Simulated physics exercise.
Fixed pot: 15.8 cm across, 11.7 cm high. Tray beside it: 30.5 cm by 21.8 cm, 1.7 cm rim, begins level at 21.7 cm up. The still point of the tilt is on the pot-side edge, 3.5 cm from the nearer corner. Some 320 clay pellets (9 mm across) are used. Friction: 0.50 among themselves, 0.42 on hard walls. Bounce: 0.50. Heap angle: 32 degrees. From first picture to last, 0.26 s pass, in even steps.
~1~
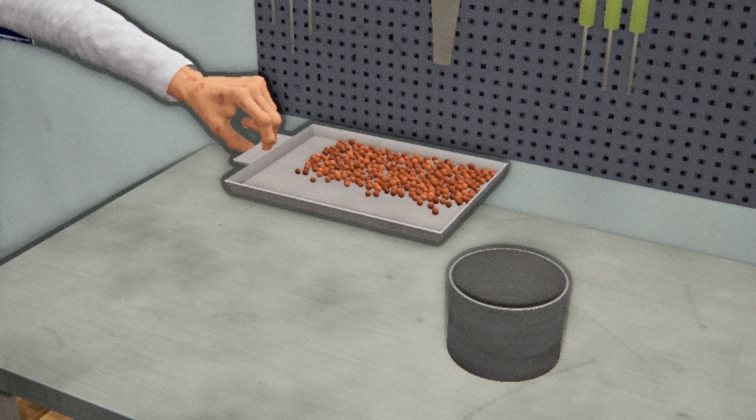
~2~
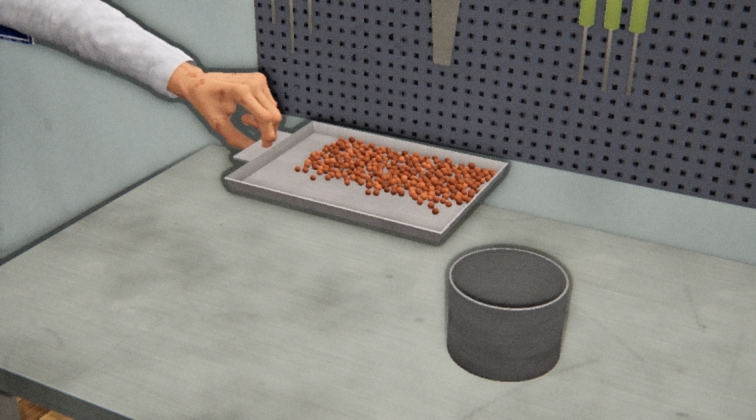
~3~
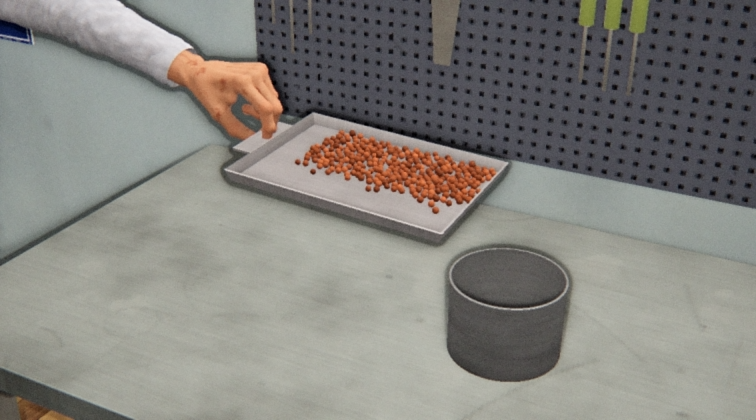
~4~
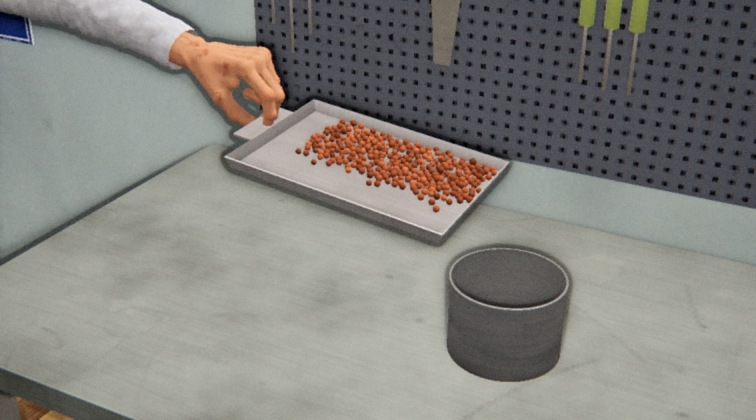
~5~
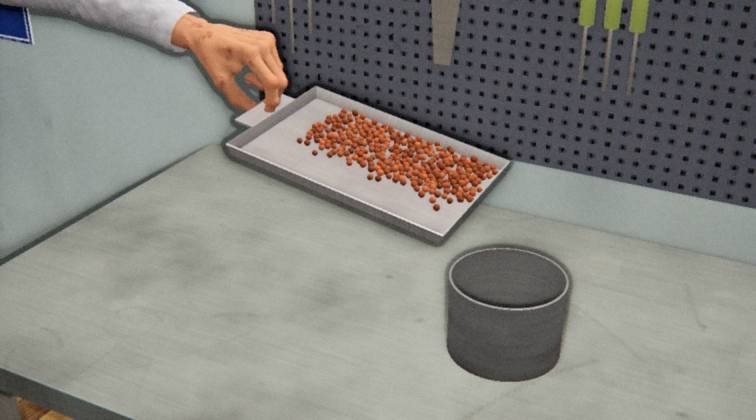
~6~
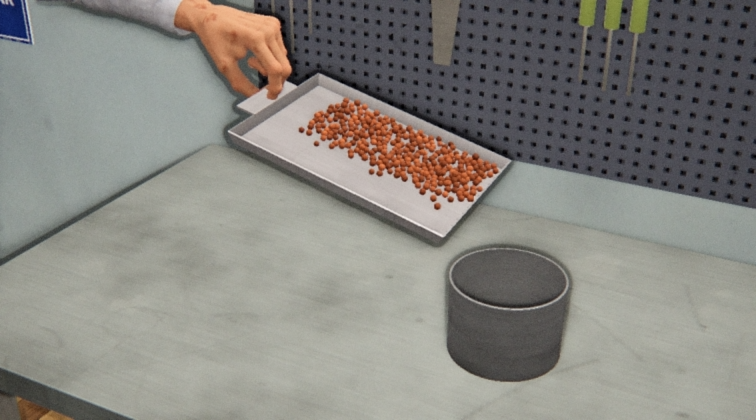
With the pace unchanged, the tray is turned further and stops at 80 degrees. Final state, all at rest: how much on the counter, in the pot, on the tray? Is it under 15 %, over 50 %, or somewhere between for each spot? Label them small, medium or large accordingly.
Counter - medium, pot - large, tray - small.
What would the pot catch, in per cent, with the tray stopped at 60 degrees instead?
Estimate: Roughly 10 percent.
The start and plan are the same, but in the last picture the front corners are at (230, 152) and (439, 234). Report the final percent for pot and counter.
Pot 0 % / counter 95 %.
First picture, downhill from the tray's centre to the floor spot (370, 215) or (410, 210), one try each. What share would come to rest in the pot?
Estimate: Some 0 % and some 10 % respectively.
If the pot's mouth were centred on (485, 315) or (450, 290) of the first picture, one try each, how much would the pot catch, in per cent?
Around 65 per cent, then around 50 per cent.
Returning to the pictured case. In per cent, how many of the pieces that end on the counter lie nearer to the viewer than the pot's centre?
Roughly 90 per cent.
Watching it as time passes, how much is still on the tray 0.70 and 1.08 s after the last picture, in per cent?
About 90, 40.
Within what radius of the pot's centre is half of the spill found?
Some 16 centimetres.
Then, 0.42 s after the last picture, tilt 46 degrees; the tray holds 100 %, the pot 0 %.
Then, 0.70 s after the last picture, tilt 67 degrees; the tray holds 90 %, the pot 0 %.
Then, 1.08 s after the last picture, tilt 80 degrees; the tray holds 40 %, the pot 30 %.
In the end, counter 40 %, pot 60 %, tray 0 %.
